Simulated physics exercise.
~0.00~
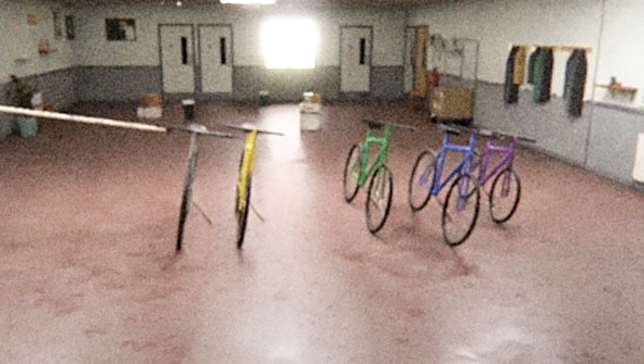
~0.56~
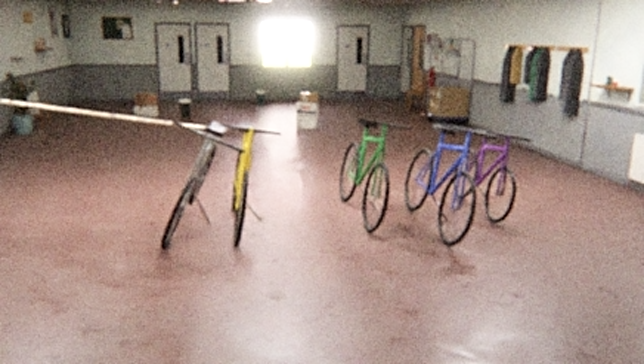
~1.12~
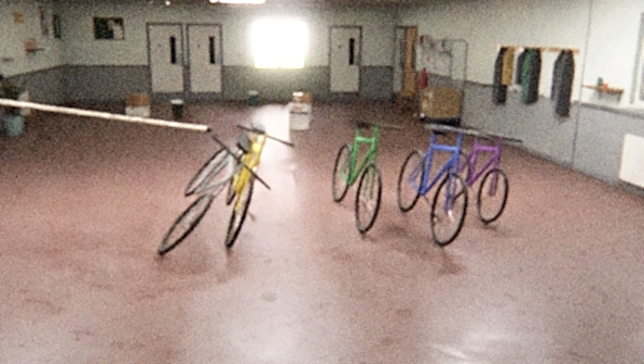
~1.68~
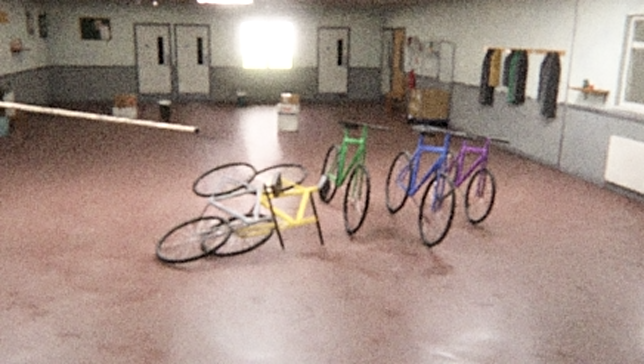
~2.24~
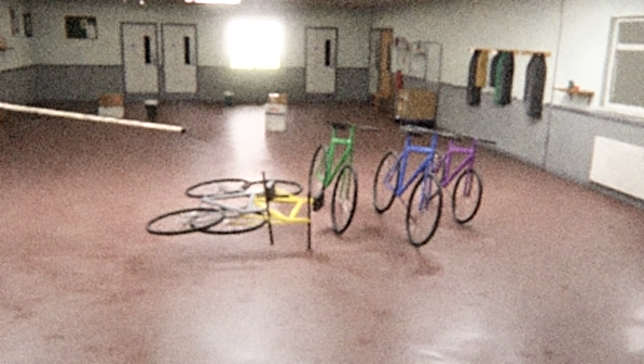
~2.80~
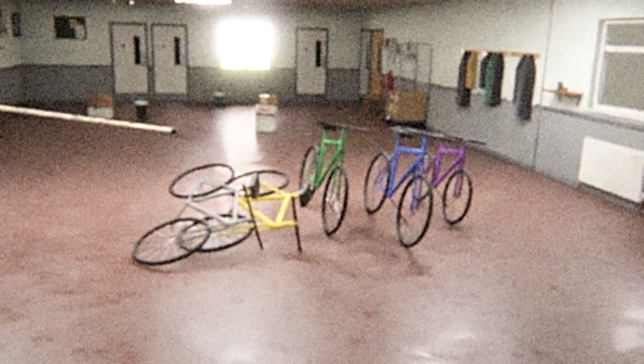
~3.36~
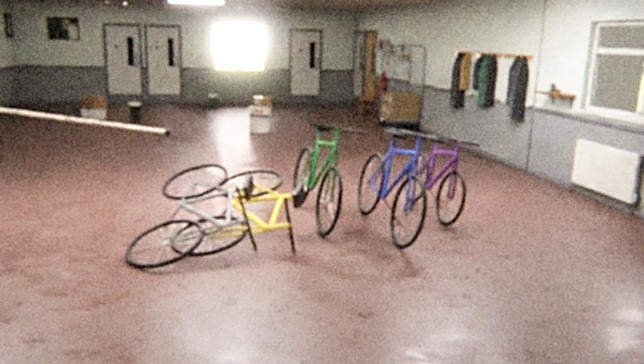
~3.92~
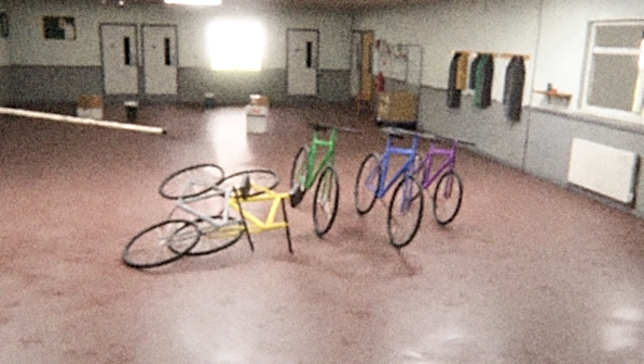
In a large hall with a reddish floor, a pole pushes the leftmost of five parked bicycles, a grey one, which topples right into the yellow bicycle and knocks it down. Both end up lying tangled beside the green, blue and purple bicycles, which remain standing.
